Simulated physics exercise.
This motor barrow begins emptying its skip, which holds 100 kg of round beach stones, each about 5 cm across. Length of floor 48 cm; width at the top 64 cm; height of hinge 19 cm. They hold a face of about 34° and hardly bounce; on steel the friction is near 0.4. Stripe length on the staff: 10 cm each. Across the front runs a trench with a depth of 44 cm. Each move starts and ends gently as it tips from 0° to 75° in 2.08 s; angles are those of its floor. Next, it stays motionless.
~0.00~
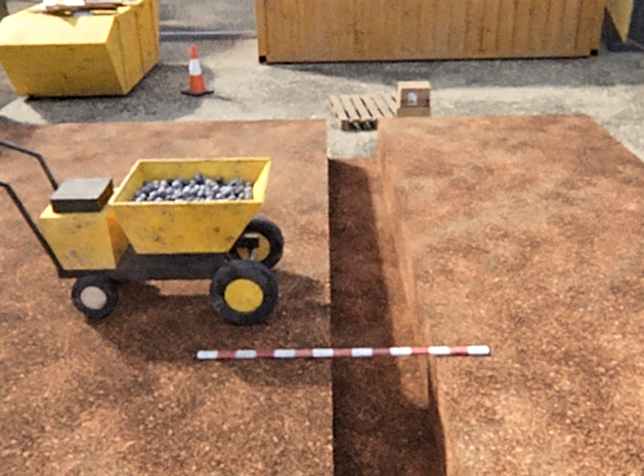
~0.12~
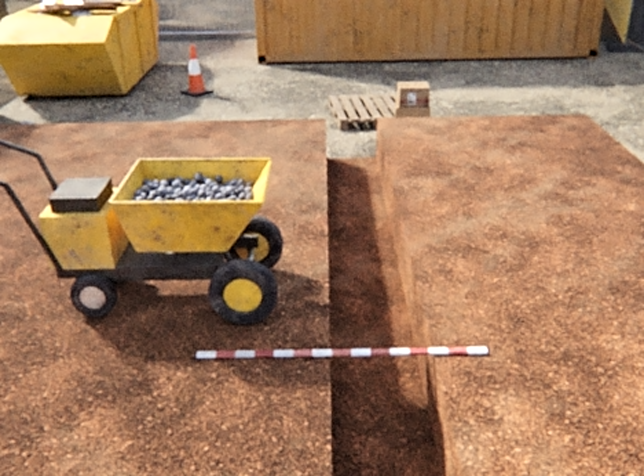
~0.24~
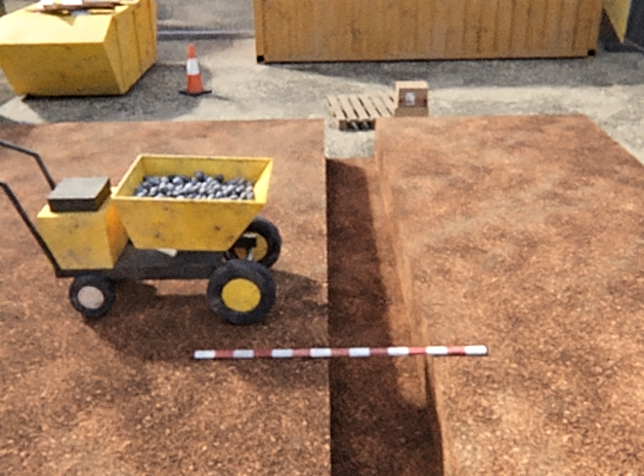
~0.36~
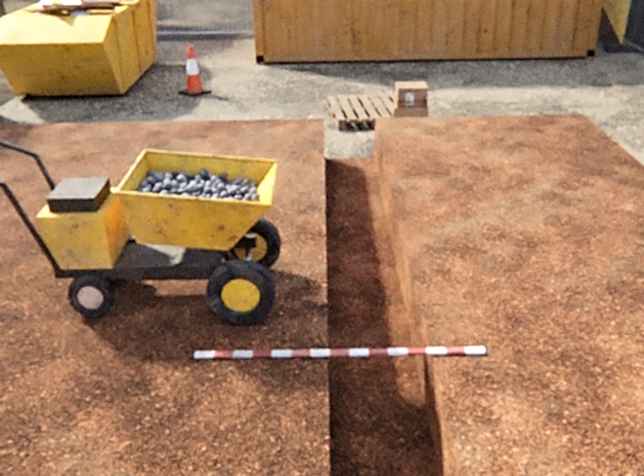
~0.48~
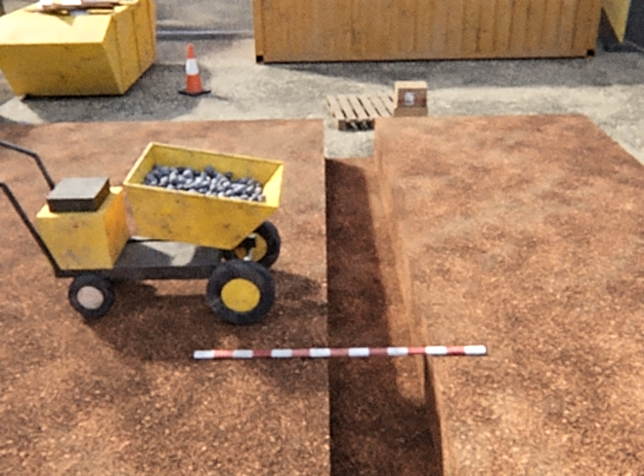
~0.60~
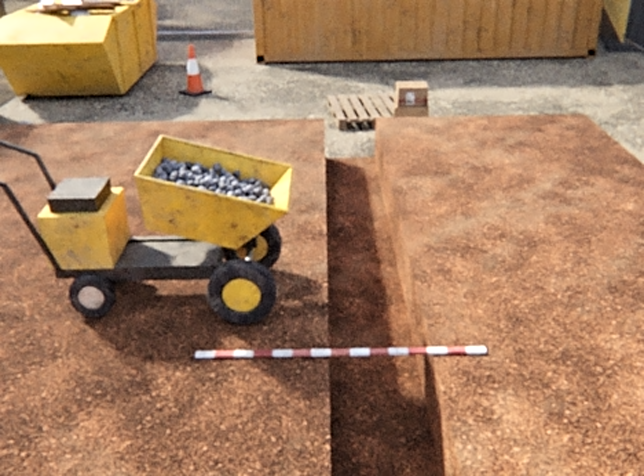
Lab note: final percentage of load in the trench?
Approx. 100 %.
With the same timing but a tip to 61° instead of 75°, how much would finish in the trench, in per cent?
Roughly 80% would end there.
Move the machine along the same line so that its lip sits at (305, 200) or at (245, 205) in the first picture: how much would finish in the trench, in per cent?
That gives roughly 70 per cent and roughly 100 per cent.
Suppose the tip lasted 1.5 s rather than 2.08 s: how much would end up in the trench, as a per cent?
I'd put it at some 100 in a hundred.
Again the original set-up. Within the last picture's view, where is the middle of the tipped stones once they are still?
The resting stones are centred at roughly (386, 346).
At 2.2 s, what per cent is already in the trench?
Roughly 70% by that time.
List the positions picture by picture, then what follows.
Lip at (262, 202), floor tilted 0°, highest stones at (184, 191), in the first picture.
The skip is at 1°, its lip at (263, 203); the top of the load is at (175, 190); the stones move at 0.1 m/s on average, in the second picture.
The skip is at 3°, its lip at (265, 203); the top of the load is at (170, 188); the stones move at 0.2 m/s on average, in the third picture.
The skip is at 6°, its lip at (270, 205); the top of the load is at (165, 183); the stones move at 0.3 m/s on average, in the fourth picture.
Lip at (278, 208), floor tilted 10°, highest stones at (164, 176); the stones move at 0.3 m/s on average, in the fifth picture.
The skip is at 15°, its lip at (287, 211); the top of the load is at (167, 168); the stones move at 0.4 m/s on average, in the sixth picture.
After 1.6 s the floor is at 63°; 98 % in the skip, 2 % in the trench; the foremost stones are at (356, 248).
After 2.2 s the floor is at 75°; 29 % in the skip, 70 % in the trench; the foremost stones are at (416, 336).
After 2.5 s the floor is at 75°; 9 % in the skip, 91 % in the trench; the foremost stones are at (422, 344).
After 4.5 s the floor is at 75°; 0 % in the skip, 100 % in the trench; the foremost stones are at (422, 339).
